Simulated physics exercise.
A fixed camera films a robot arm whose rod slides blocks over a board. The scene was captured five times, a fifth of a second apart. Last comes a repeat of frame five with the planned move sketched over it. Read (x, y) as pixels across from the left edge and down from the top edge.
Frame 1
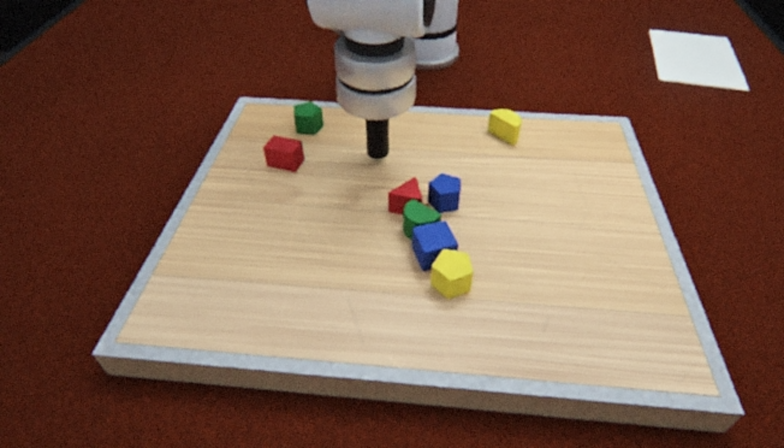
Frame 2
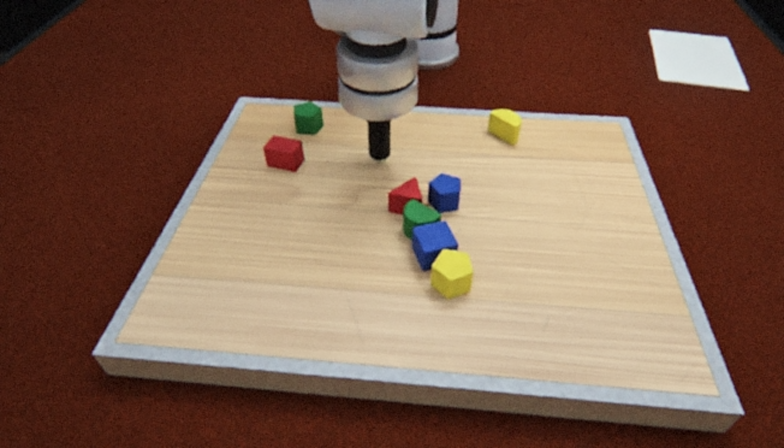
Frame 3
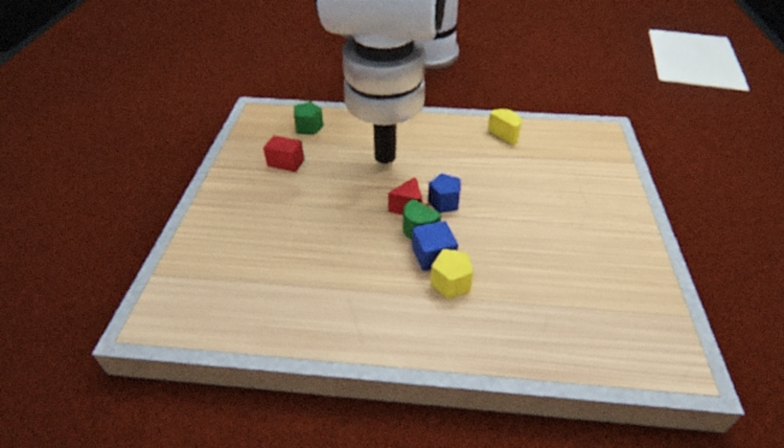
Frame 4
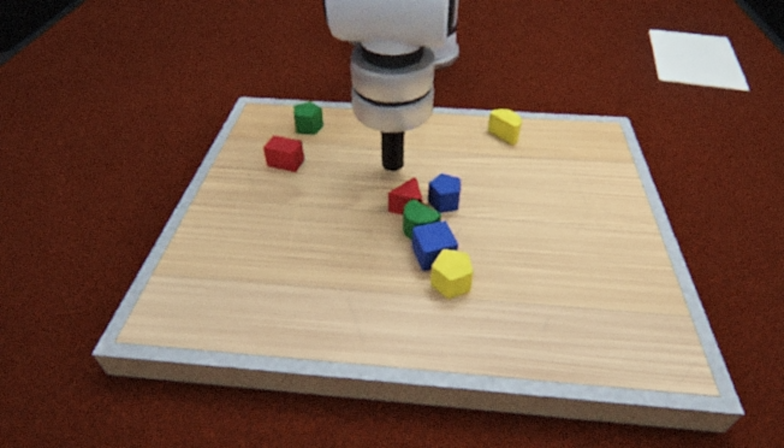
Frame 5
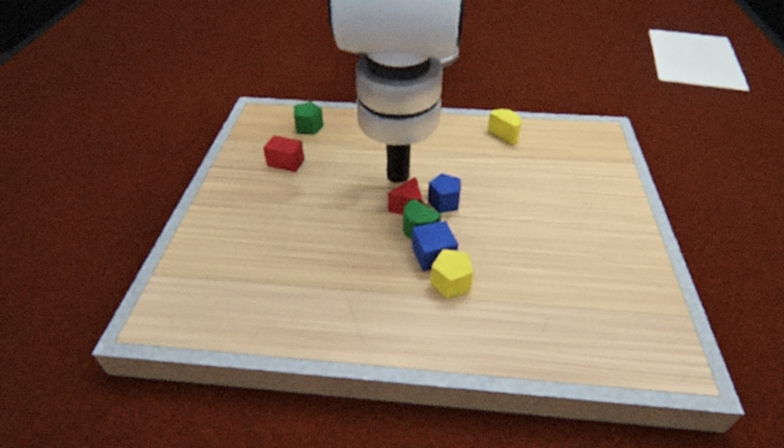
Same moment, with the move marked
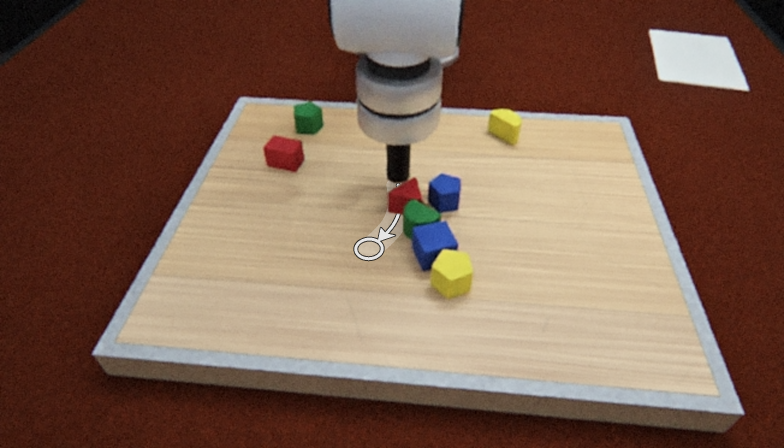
A robot arm's black rod moves slightly down toward the red block; no blocks move.
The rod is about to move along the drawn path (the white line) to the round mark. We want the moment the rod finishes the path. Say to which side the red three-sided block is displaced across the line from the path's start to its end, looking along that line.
Sideways, to the left.
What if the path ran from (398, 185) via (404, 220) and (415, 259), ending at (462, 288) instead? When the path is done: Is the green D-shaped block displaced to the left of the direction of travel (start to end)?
Short answer: No.
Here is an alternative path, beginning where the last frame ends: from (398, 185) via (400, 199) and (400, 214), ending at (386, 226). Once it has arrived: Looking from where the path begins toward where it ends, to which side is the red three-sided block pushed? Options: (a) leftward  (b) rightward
Option a.
The drawn path runs from (398, 185) by way of (400, 206) and (391, 229) to (369, 249).
On the path given first. One third of the way, rod at (400, 198); red three-sided block at (416, 200); green D-shaped block at (416, 216), turned 25° anticlockwise; blue square piece at (437, 238).
Two thirds of the way, rod at (390, 220); red three-sided block at (421, 208), turned 15° anticlockwise; green D-shaped block at (411, 226), turned 45° anticlockwise; blue square piece at (440, 242), turned 20° anticlockwise; yellow pentagonal block at (460, 269), turned 15° clockwise.
At the end, rod at (369, 240); red three-sided block at (421, 208), turned 10° anticlockwise; green D-shaped block at (405, 231), turned 80° anticlockwise; blue square piece at (441, 243), turned 20° anticlockwise; yellow pentagonal block at (460, 269), turned 15° clockwise.
